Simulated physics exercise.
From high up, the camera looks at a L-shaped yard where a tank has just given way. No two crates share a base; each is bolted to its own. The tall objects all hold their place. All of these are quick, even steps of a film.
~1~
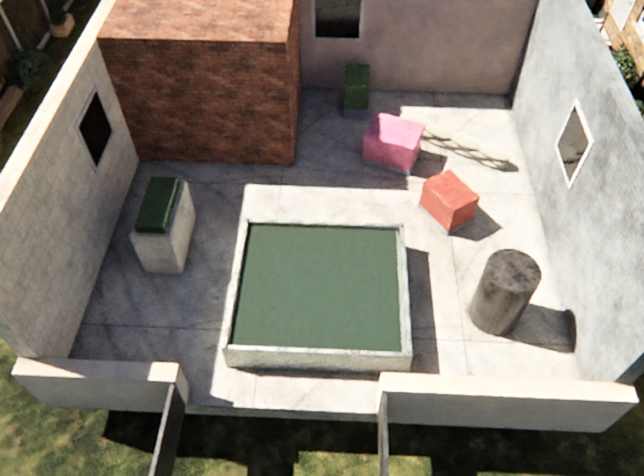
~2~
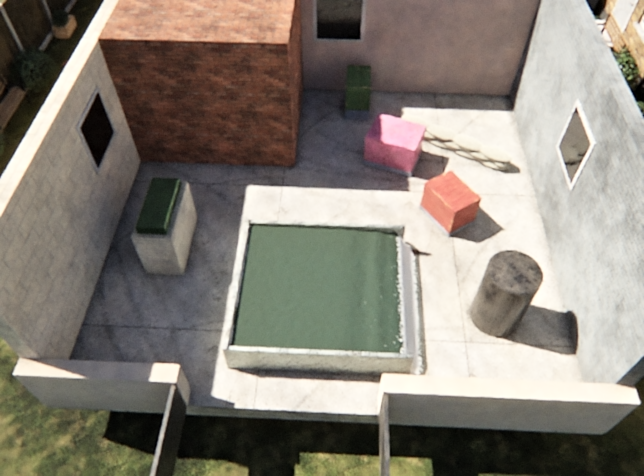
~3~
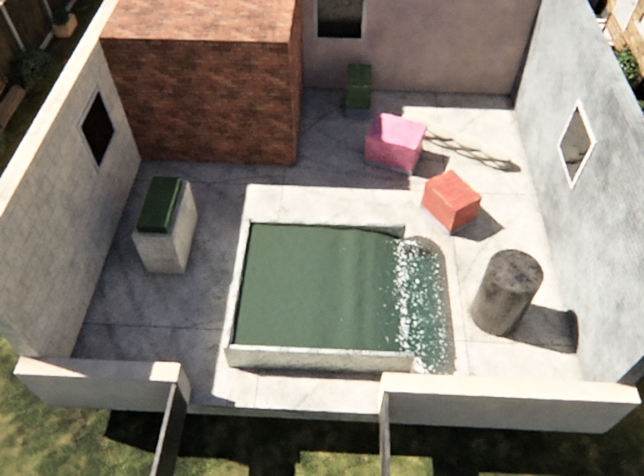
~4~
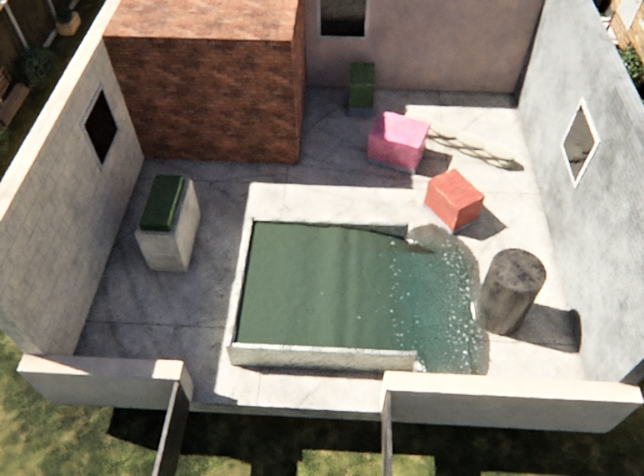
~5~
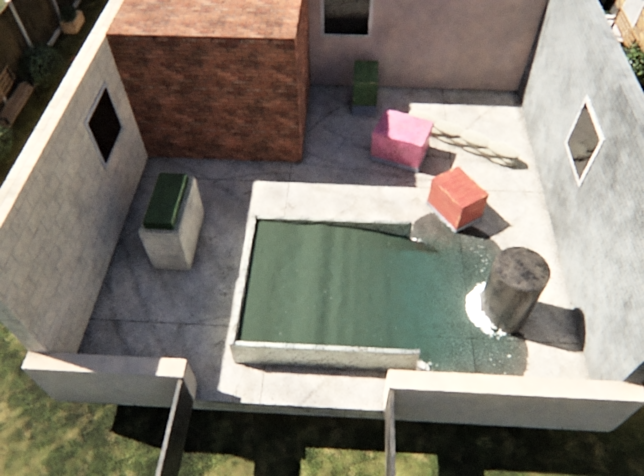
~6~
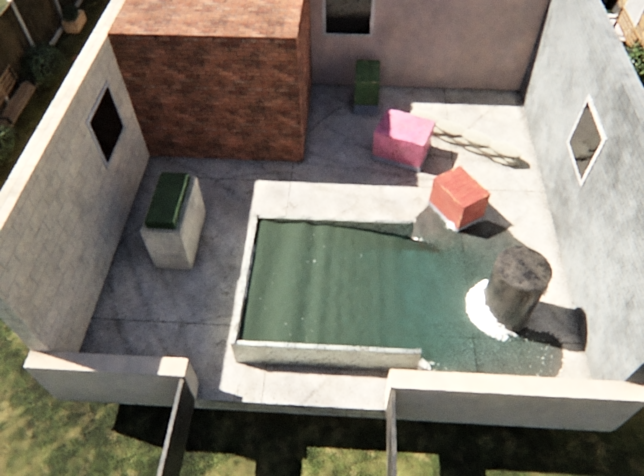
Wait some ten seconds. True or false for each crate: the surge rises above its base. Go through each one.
Pink crate: True; red crate: True; green crate: False.
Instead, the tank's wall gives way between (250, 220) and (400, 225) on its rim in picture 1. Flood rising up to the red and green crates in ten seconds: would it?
So the red crate goes wet while the green crate goes wet.
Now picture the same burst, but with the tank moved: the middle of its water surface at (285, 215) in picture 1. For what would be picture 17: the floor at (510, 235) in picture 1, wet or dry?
Submerged.
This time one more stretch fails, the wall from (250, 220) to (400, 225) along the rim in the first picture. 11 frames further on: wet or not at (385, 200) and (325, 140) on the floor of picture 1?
First spot swamped, second spot swamped.
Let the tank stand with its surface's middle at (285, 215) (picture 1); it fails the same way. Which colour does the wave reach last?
My pick is the crate marked green.
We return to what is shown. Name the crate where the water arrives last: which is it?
Last is the crate marked green.
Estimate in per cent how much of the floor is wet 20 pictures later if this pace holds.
Around 35 percent, give or take.
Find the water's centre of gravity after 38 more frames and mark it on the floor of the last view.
Near pixel (433, 244).
A moment on, water covers 20 % of the floor; the pink crate not reached, the red crate water round its plinth, the green crate not reached.
Next, water covers 25 % of the floor; the pink crate not reached, the red crate water round its plinth, the green crate not reached.
Then, water covers 35 % of the floor; the pink crate water round its plinth, the red crate water round its plinth, the green crate not reached.
Later, water covers 70 % of the floor; the pink crate water round its plinth, the red crate water round its plinth, the green crate water round its plinth.
In the end, water covers 90 % of the floor; the pink crate was topped, the red crate was topped, the green crate stayed above the water.
